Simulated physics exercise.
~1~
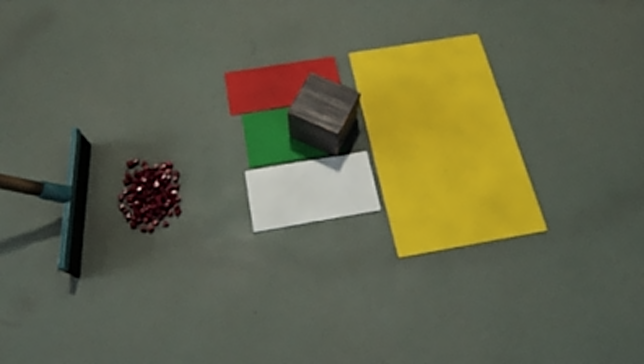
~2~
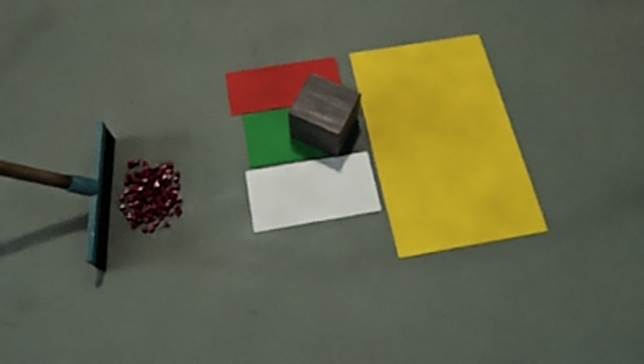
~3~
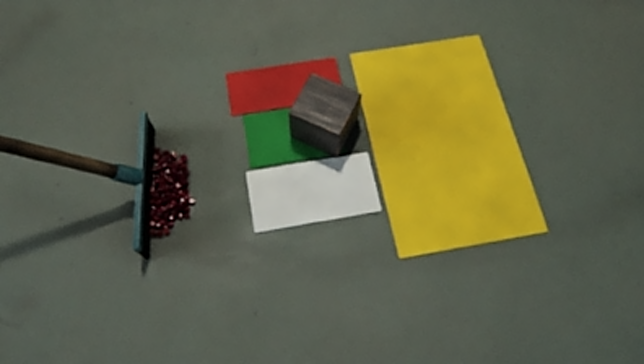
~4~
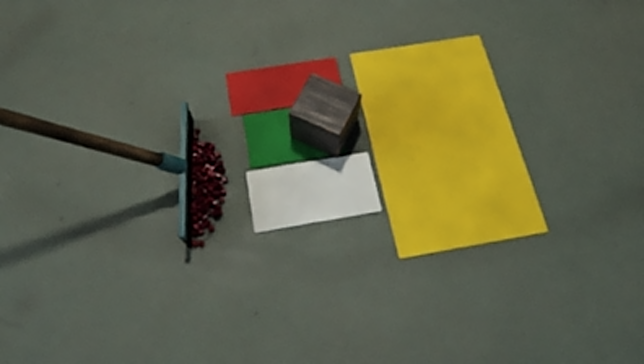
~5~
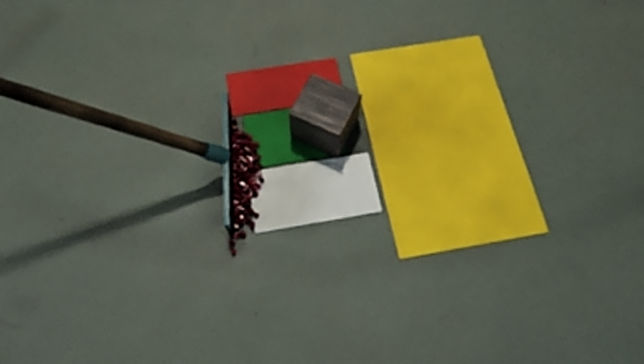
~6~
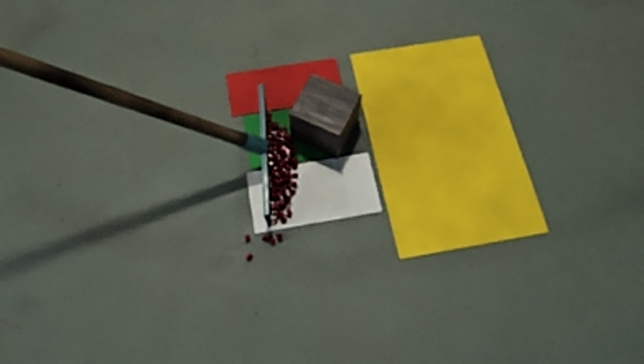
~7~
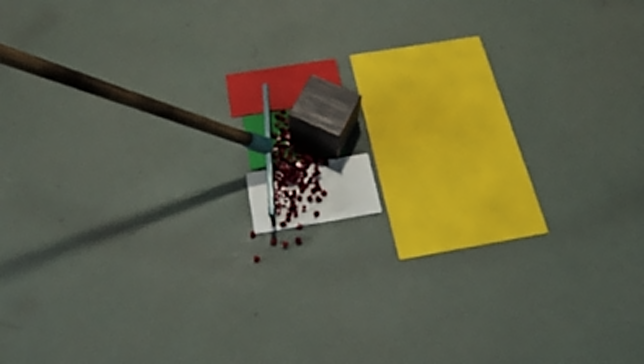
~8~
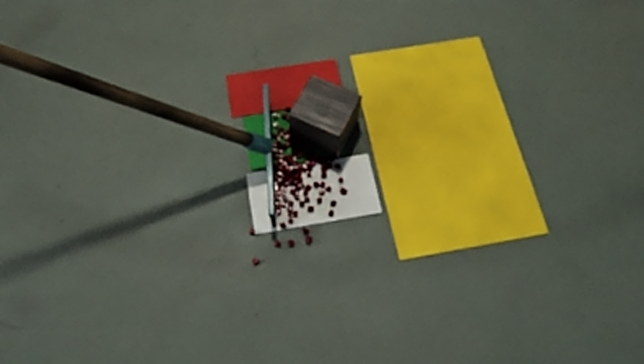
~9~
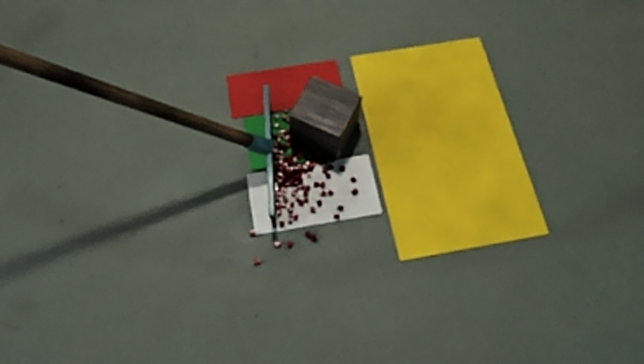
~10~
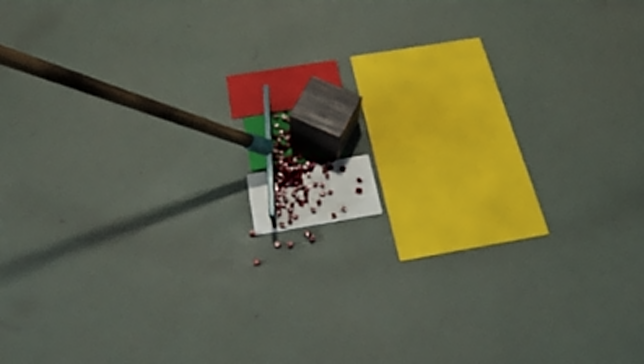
Squeegee pushing a pile of dark red cubes right onto green and white mats, stopping beside a block as they scatter.
